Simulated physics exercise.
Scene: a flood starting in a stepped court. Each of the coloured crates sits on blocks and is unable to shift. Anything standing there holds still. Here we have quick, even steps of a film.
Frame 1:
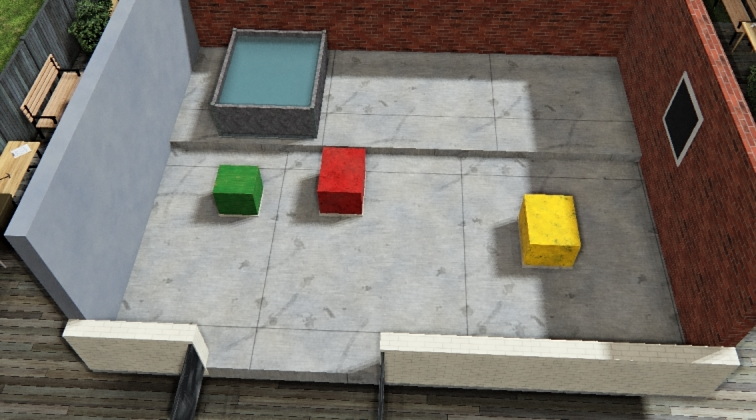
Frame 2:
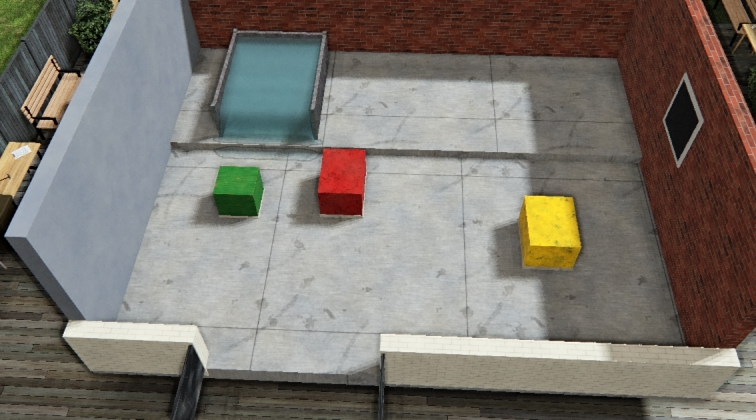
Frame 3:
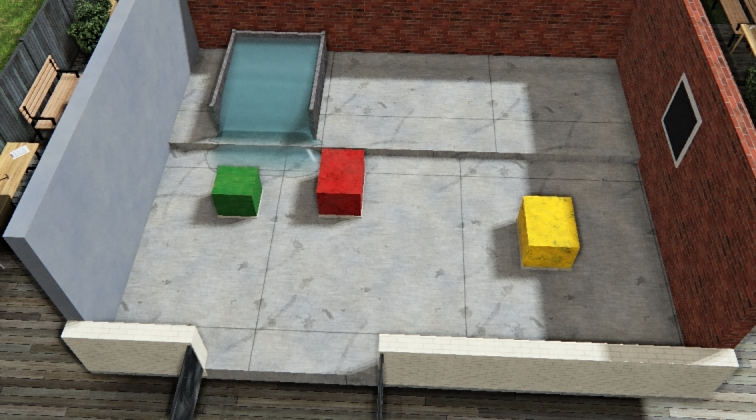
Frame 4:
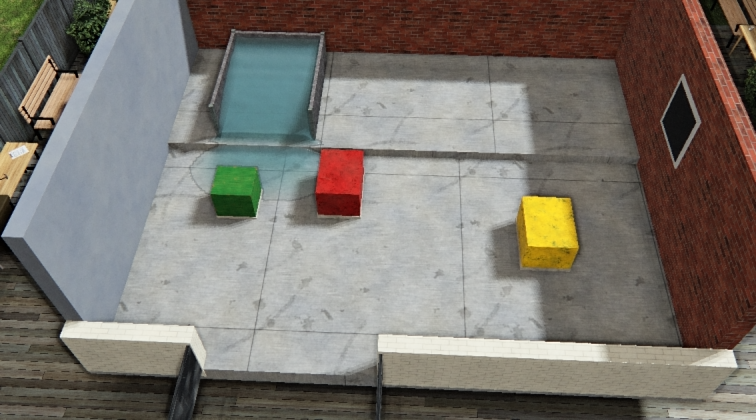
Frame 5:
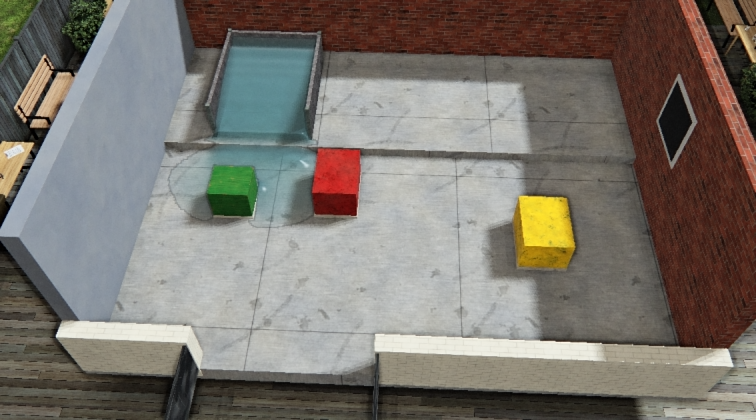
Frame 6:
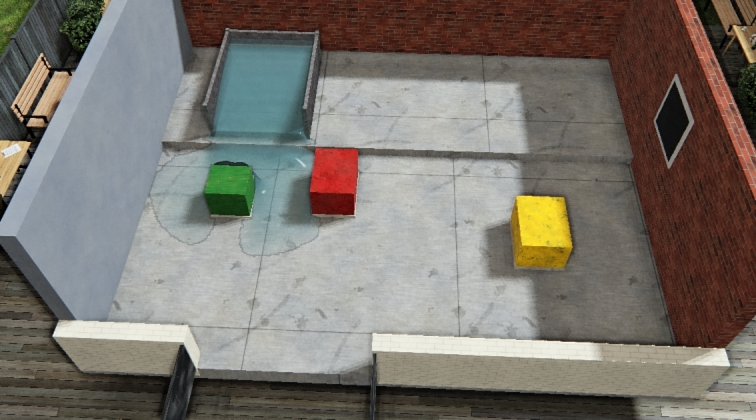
Water pours from a tank's open front and spreads across the courtyard around the green crate.
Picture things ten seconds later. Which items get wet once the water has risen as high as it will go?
Result: The yellow crate ends up clear of the water. The red crate ends up with water on it. The green crate ends up with water on it.
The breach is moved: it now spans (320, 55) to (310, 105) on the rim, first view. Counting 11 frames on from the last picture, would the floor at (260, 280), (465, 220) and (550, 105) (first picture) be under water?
In sequence: Untouched, inundated, inundated.
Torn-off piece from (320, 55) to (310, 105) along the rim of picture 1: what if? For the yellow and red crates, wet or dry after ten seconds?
First the yellow crate: It is hit; then the red crate: It is hit.
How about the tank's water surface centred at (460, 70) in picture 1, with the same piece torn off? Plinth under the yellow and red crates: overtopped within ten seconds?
Note - yellow crate is overtopped; red crate is overtopped.
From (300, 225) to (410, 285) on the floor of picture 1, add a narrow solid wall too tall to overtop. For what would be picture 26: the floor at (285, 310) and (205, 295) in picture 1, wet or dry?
Reached, reached.
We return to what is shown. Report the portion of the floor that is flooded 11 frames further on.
Roughly 30 per cent.
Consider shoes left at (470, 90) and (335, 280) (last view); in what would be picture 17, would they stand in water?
First spot spared, second spot inundated.
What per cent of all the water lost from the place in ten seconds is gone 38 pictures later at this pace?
About 75 %.
A moment on, water covers 20 % of the floor; the yellow crate not reached, the red crate water round its plinth, the green crate water round its plinth.
Next, water covers 30 % of the floor; the yellow crate not reached, the red crate water round its plinth, the green crate water round its plinth.
Then, water covers 35 % of the floor; the yellow crate not reached, the red crate water round its plinth, the green crate water round its plinth.
Later, water covers 45 % of the floor; the yellow crate water round its plinth, the red crate water round its plinth, the green crate water round its plinth.
In the end, water covers 55 % of the floor; the yellow crate stayed above the water, the red crate was topped, the green crate was topped.
